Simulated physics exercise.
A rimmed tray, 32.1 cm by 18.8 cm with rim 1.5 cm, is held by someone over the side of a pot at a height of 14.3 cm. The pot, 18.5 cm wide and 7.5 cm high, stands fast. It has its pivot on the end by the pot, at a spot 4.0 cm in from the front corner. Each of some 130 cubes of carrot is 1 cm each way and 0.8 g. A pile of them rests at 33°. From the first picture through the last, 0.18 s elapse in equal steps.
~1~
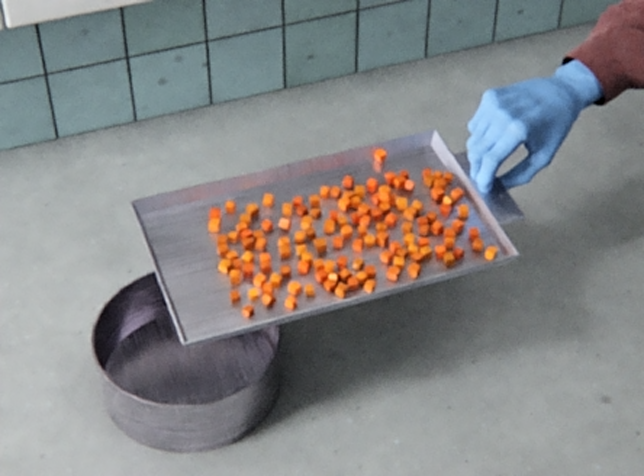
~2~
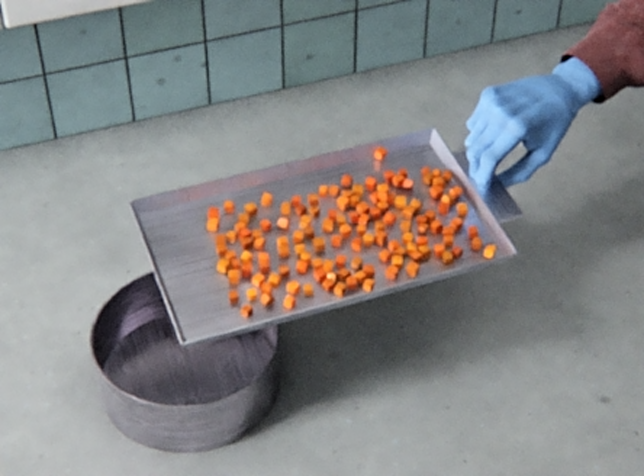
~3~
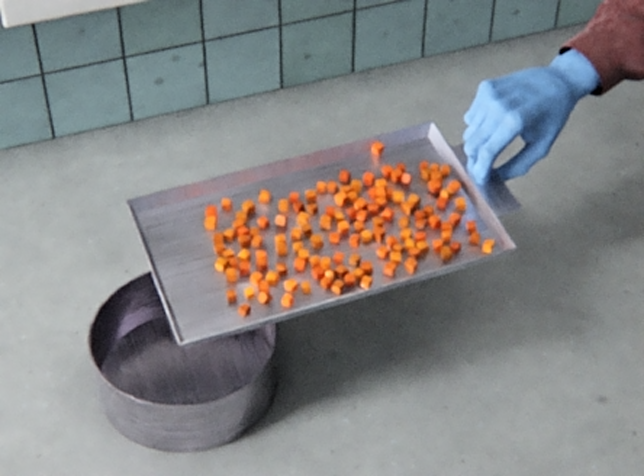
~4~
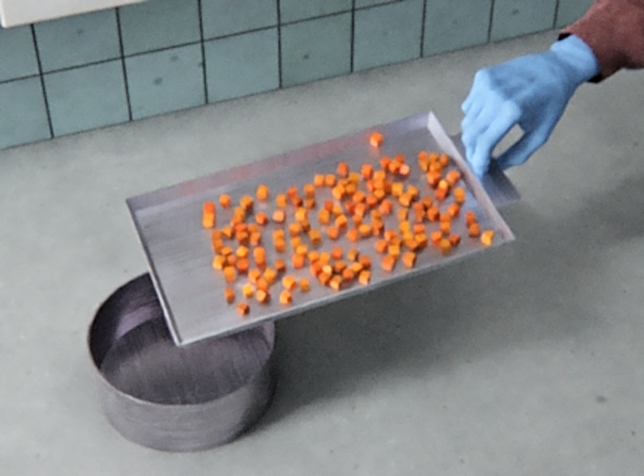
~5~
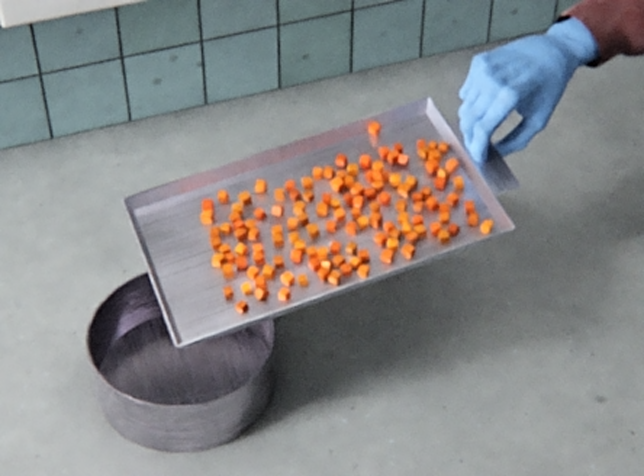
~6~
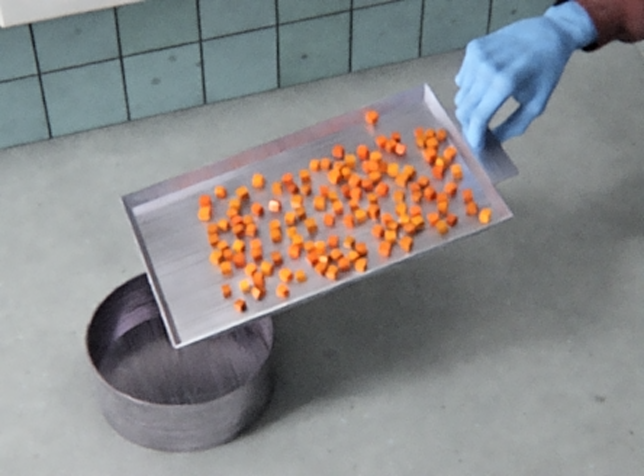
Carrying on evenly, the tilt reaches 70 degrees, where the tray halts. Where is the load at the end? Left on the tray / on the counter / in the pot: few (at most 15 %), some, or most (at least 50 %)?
Tray: Few; counter: Most; pot: Some.
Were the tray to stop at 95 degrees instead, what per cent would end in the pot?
Share in the pot: Around 30 %.
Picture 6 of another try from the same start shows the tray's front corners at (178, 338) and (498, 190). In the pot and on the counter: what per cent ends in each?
Final per cent - pot 35, counter 60.
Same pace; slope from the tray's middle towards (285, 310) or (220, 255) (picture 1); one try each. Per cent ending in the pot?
Roughly 10 per cent on the first try and 40 per cent on the second.
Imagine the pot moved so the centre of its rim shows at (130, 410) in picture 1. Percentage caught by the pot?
It would come to around 90 percent.
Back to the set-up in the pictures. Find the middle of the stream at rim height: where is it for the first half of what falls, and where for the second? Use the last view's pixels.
Roughly (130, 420) to start, and after that (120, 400).
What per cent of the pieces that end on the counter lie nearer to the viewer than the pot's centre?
About 90 per cent.
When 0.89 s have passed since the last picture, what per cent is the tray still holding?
10 %, give or take.
Then, 0.33 s after the last picture, tilt 39 degrees; the tray holds 100 %, the pot 0 %.
Then, 0.56 s after the last picture, tilt 59 degrees; the tray holds 95 %, the pot 0 %.
Then, 0.89 s after the last picture, tilt 70 degrees; the tray holds 10 %, the pot 20 %.
In the end, tray 5 %, counter 70 %, pot 25 %.
